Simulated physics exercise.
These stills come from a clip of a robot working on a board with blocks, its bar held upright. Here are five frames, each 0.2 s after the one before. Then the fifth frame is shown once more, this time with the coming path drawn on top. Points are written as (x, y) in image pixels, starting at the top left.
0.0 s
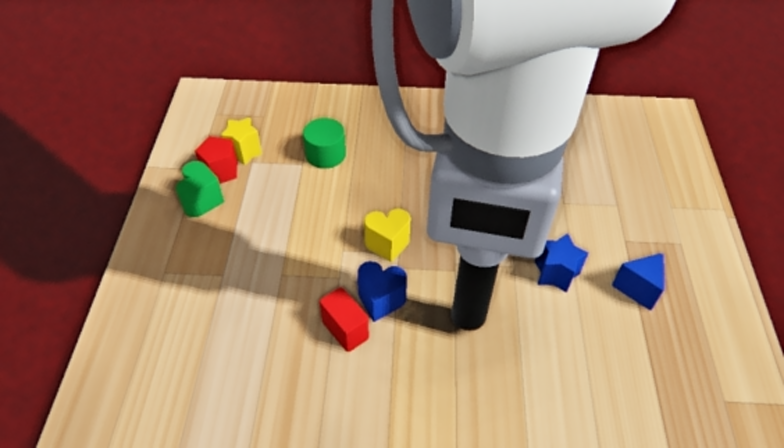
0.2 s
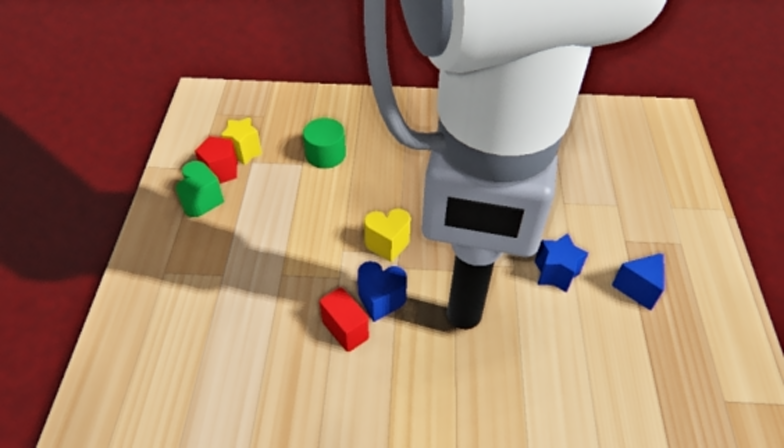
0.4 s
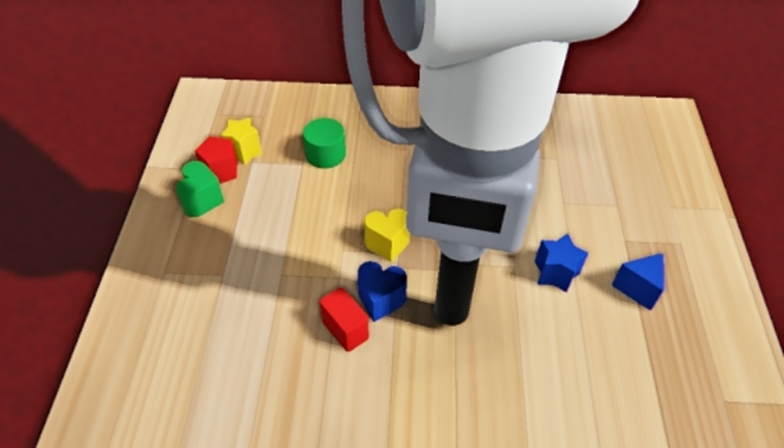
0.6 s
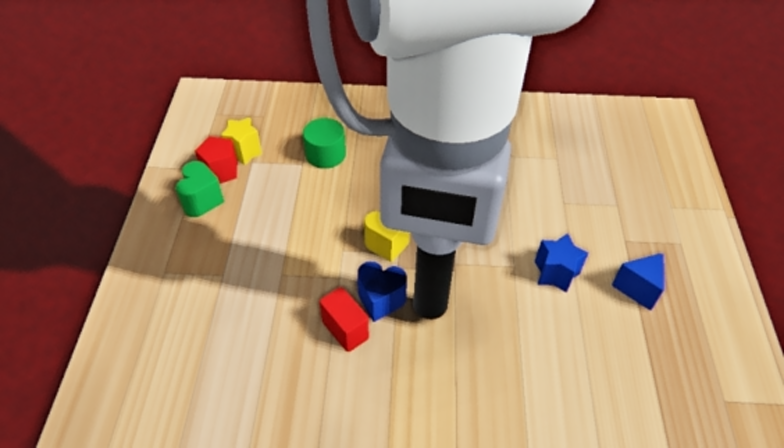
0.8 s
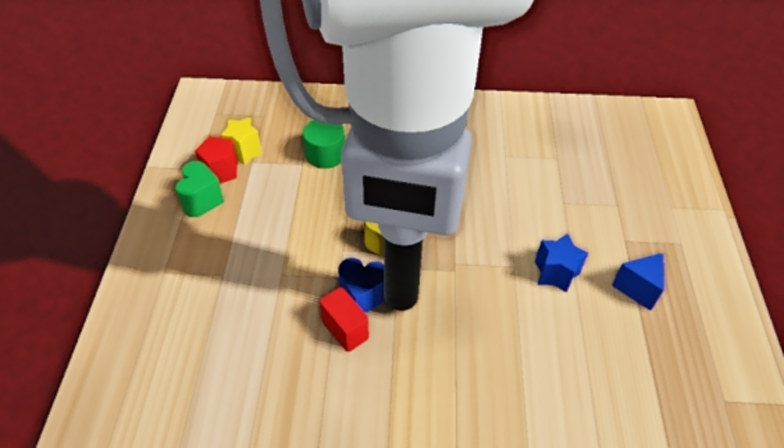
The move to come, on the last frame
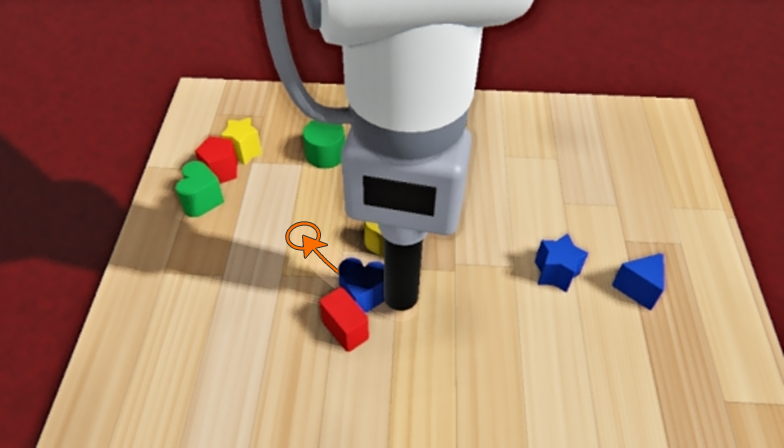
A robot arm slides its black bar left across the board, nudging the blue heart left.
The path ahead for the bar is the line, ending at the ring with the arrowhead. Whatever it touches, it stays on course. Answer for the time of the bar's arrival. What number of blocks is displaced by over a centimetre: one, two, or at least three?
That push would leave one block displaced by more than about 1 cm.
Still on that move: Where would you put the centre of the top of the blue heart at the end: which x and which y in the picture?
Its top centre is at about (294, 258).
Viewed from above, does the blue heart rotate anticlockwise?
I'd say yes.
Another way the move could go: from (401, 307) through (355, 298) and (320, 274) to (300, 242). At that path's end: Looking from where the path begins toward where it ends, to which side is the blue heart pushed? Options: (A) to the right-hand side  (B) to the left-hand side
Letter B.
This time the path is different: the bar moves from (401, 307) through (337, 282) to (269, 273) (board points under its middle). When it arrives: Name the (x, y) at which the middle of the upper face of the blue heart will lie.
So, by the moment the path ends, you'll find the top centre of the blue heart at (227, 260).
Drawn move, from (401, 307) by way of (361, 287) and (328, 263) to (303, 236).
What follows on the original path. One third of the way, bar (360, 277); blue heart (323, 264), turned 50° anticlockwise.
Two thirds of the way, bar (327, 253); blue heart (295, 258), turned 90° anticlockwise.
At the end, bar (301, 225); red rectangle still; blue heart (294, 258), turned 90° anticlockwise.
